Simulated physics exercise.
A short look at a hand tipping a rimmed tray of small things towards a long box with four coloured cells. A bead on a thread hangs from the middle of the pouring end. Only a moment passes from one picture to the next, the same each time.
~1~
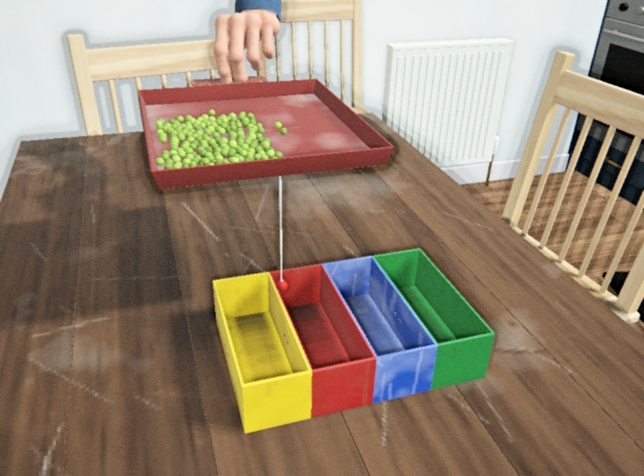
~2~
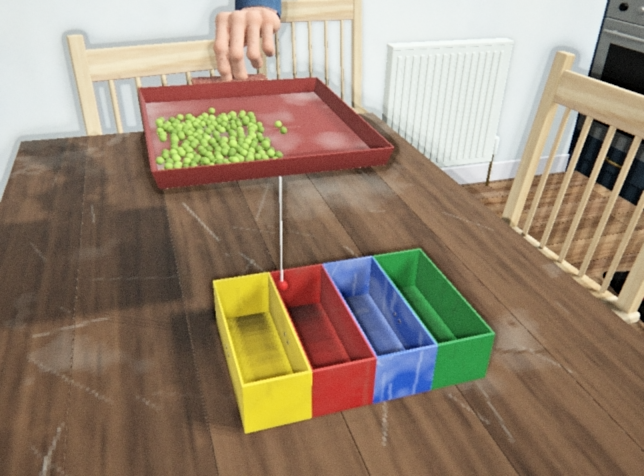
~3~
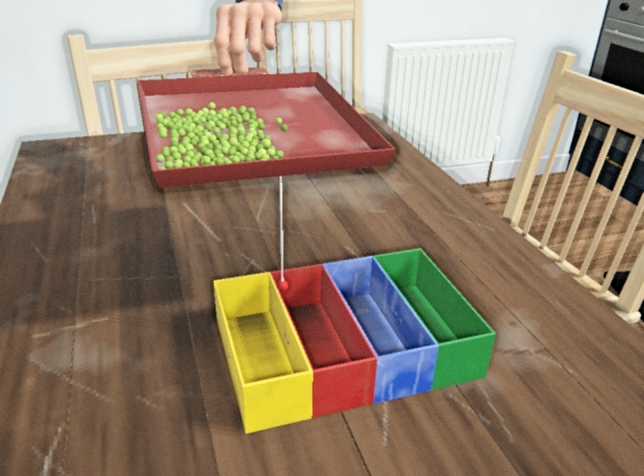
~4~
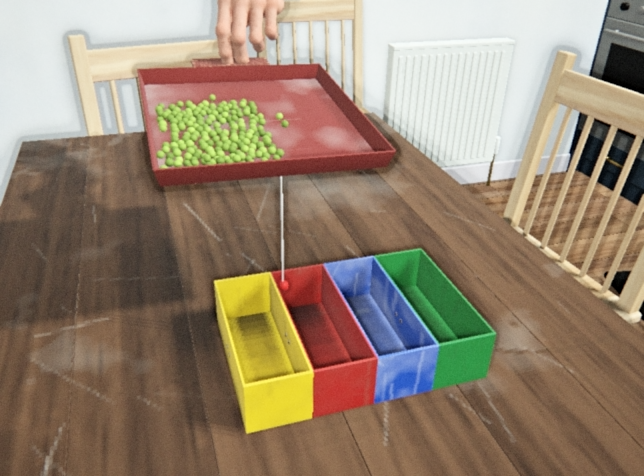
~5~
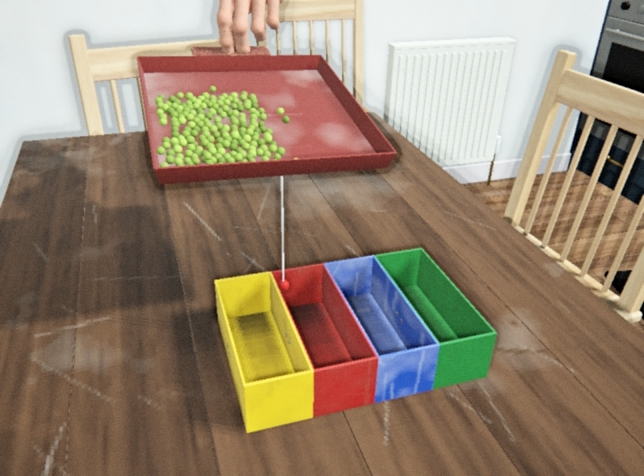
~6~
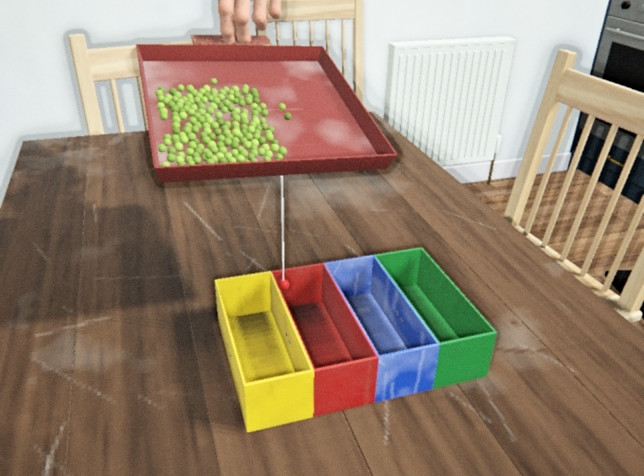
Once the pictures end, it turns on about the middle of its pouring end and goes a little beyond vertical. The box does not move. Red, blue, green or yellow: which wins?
The blue one ends fullest.
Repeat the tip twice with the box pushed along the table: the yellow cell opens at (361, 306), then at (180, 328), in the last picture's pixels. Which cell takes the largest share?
The first try: The cell in yellow. The second: The cell in green.
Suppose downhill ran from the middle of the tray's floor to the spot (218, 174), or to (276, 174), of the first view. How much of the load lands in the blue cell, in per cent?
In turn 0 and 0 in a hundred.
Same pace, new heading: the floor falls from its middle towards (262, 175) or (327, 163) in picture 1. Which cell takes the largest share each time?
The first try: The cell in yellow. The second: The blue cell.
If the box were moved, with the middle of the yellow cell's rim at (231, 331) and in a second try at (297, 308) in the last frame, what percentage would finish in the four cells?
Roughly 100 per cent, and 90 per cent.
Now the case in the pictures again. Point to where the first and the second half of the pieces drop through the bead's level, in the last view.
Around (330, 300) and then (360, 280).
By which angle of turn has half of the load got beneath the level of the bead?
Near 90 degrees.
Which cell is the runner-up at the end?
Second comes the cell in red.
Soon after the last picture, tray tipped steeply; all on the tray.
A little later, tray tipped right over; a small part on the tray; about a quarter in the blue cell; about a quarter in the red cell; about a quarter in the yellow cell; a stray few in the green cell; about a quarter falling or outside the box.
Later still, tray tipped past a quarter turn; about half in the blue cell; about a third in the red cell; about a quarter in the yellow cell; a stray few in the green cell.
At rest, tray tipped past a quarter turn; about half in the blue cell; about a third in the red cell; about a quarter in the yellow cell; a stray few in the green cell.
